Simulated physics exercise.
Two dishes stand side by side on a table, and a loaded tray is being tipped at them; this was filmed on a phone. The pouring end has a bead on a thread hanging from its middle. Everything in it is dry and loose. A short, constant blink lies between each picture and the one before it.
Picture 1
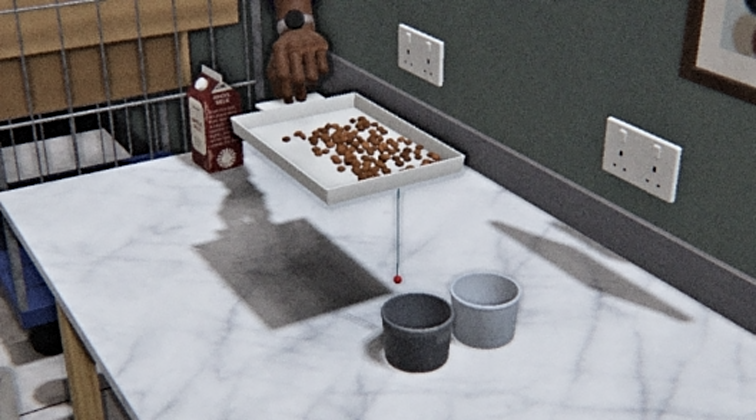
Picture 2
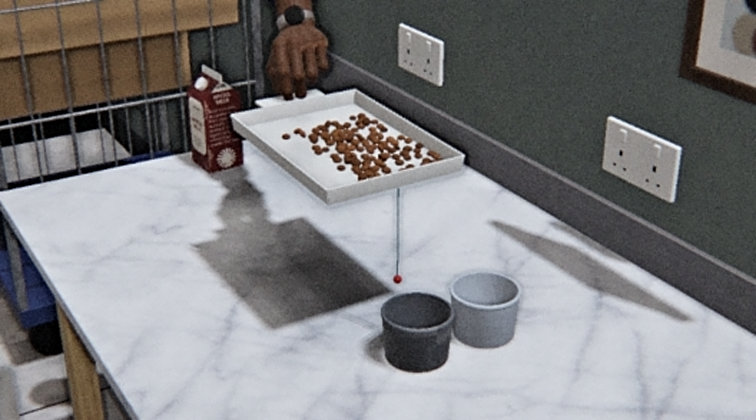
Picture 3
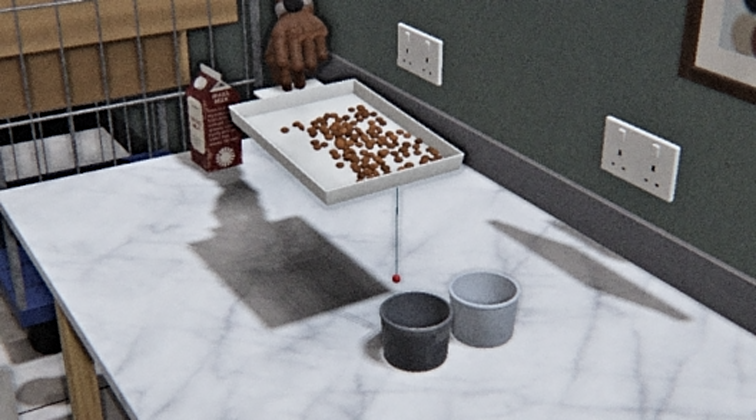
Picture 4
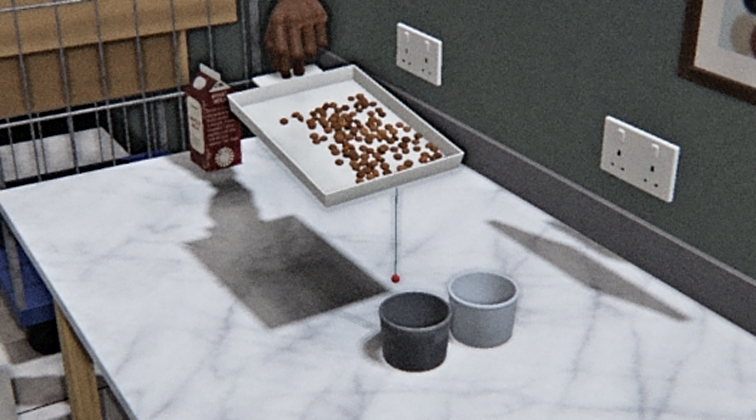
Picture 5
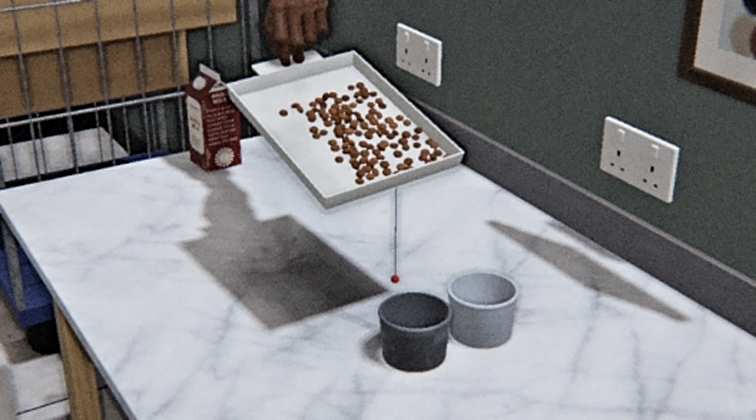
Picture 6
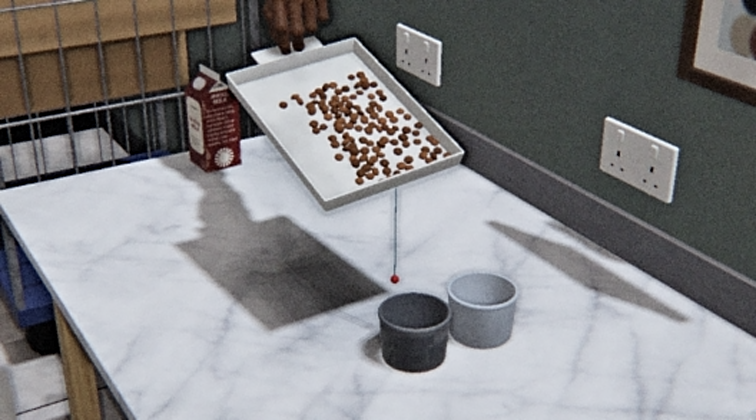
On a marble-patterned table, a hand raised the far end of a white tray of brown kibble, tilting it steadily toward two small grey dishes, while its near edge dipped slightly at the left corner.
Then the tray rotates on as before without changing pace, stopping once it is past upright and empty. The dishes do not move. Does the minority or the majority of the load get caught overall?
The dishes will catch only a minority of the load.
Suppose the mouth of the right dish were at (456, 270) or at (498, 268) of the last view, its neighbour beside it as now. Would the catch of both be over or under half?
Try 1: Not up to half; try 2: Not up to half.
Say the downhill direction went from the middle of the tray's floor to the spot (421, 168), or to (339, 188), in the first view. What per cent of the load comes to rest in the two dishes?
Respectively 50 and 0 in a hundred.
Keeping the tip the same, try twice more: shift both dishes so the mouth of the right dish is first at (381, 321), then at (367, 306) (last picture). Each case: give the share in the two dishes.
I'd say about 50 percent, followed by about 60 percent.
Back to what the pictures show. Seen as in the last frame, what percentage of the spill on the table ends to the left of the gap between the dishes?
About 100 percent of the spill.
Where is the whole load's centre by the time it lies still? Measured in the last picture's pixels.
I'd put the middle somewhere around (351, 370).
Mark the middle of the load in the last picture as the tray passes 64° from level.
Centre estimate: (371, 167).
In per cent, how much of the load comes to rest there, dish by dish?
The left dish keeps near 20 in a hundred, the right dish near 0 in a hundred.
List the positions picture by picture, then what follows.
Corners of the pouring end (328, 188) and (461, 156), level; middle of the load (360, 151), bits of dog kibble; left dish (437, 346); right dish (505, 322); bead on its thread (398, 280), in the first picture.
Corners of the pouring end (328, 189) and (461, 155), level; middle of the load (360, 149), in the second picture.
Corners of the pouring end (327, 190) and (460, 154), tipped barely, lowest at the left corner; middle of the load (359, 145), in the third picture.
Corners of the pouring end (327, 192) and (460, 153), tipped a little, lowest at the left corner; middle of the load (359, 139), in the fourth picture.
Corners of the pouring end (326, 195) and (460, 152), tipped a little, lowest at the left corner; middle of the load (359, 134), in the fifth picture.
Corners of the pouring end (326, 198) and (460, 151), tipped clearly, lowest at the left corner; middle of the load (359, 128); left dish (434, 345); right dish (502, 322), in the sixth picture.
Just after the last frame, tray tipped steeply; every one on the tray.
A moment on, tray tipped past a quarter turn; roughly a quarter on the tray; about a tenth in the left dish; roughly a quarter outside both; roughly a third in the air.
Further on, tray tipped past a quarter turn; roughly a quarter in the left dish; the larger part outside both.
When it is over, tray tipped past a quarter turn; roughly a quarter in the left dish; not one in the right dish; the larger part outside both.
